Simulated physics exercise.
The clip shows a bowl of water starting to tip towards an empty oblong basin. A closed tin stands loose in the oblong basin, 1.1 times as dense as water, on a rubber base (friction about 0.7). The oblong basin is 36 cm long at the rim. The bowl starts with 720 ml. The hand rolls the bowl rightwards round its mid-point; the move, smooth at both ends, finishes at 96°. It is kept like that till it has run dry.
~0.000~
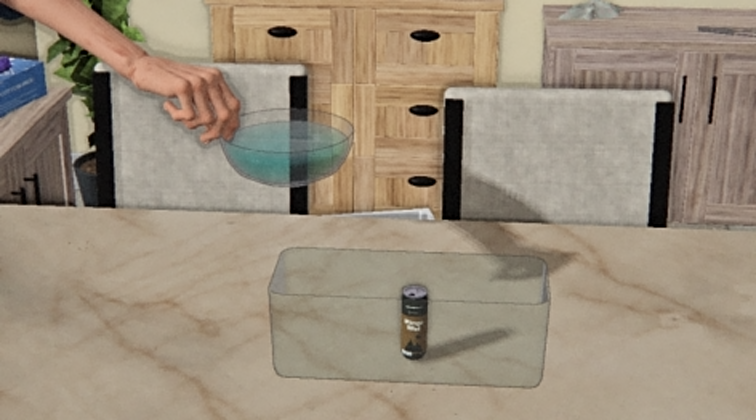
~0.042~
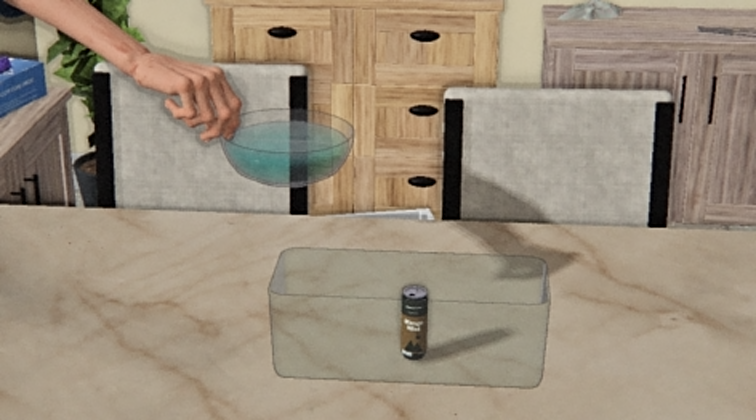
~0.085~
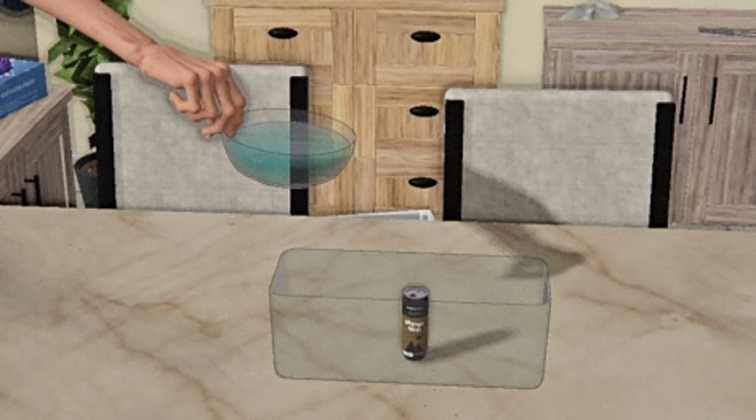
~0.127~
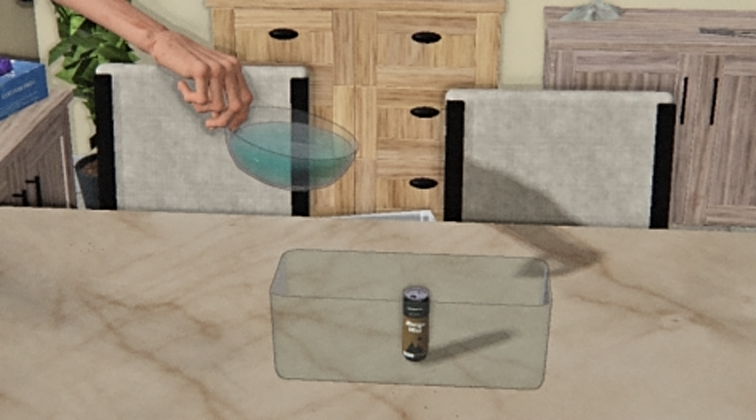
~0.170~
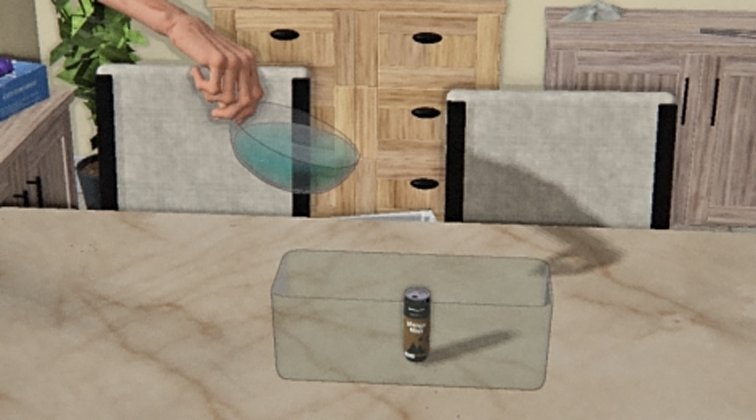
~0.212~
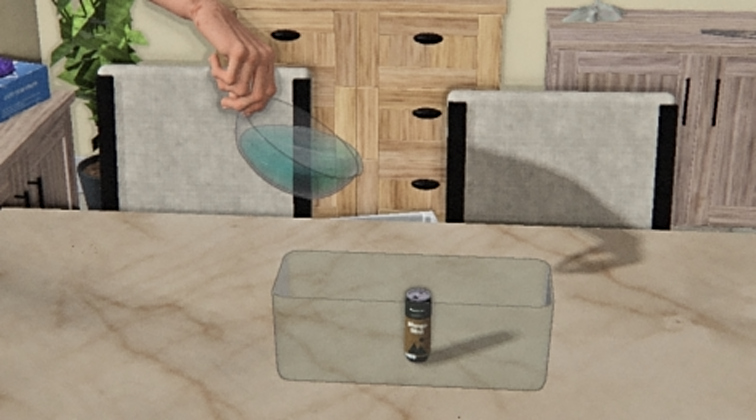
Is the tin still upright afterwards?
The tin topples.
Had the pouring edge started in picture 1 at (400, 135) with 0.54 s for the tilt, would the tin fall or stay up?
Then it stays up.
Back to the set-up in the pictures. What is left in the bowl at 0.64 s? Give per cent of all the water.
About 0 per cent.
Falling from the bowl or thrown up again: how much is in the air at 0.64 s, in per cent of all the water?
Some 2 per cent.
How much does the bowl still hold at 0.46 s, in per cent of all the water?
Near 7 in a hundred.
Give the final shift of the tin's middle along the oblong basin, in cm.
About 8.0 cm.
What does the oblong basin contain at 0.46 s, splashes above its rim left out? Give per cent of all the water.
Some 36 per cent.
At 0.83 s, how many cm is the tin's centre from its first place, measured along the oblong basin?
About 4 cm.
By 0.46 s the tilt is 91° and 7 per cent is still to pour; the tin stands where it began.
By 0.64 s the tilt is 96° and 0 per cent is still to pour; the tin leans 10°.
By 0.83 s the tilt is 96° and 0 per cent is still to pour; the tin leans 36°.
By 1.04 s the tilt is 96° and 0 per cent is still to pour; the tin lies on its side.
At rest the tin lies on its side.
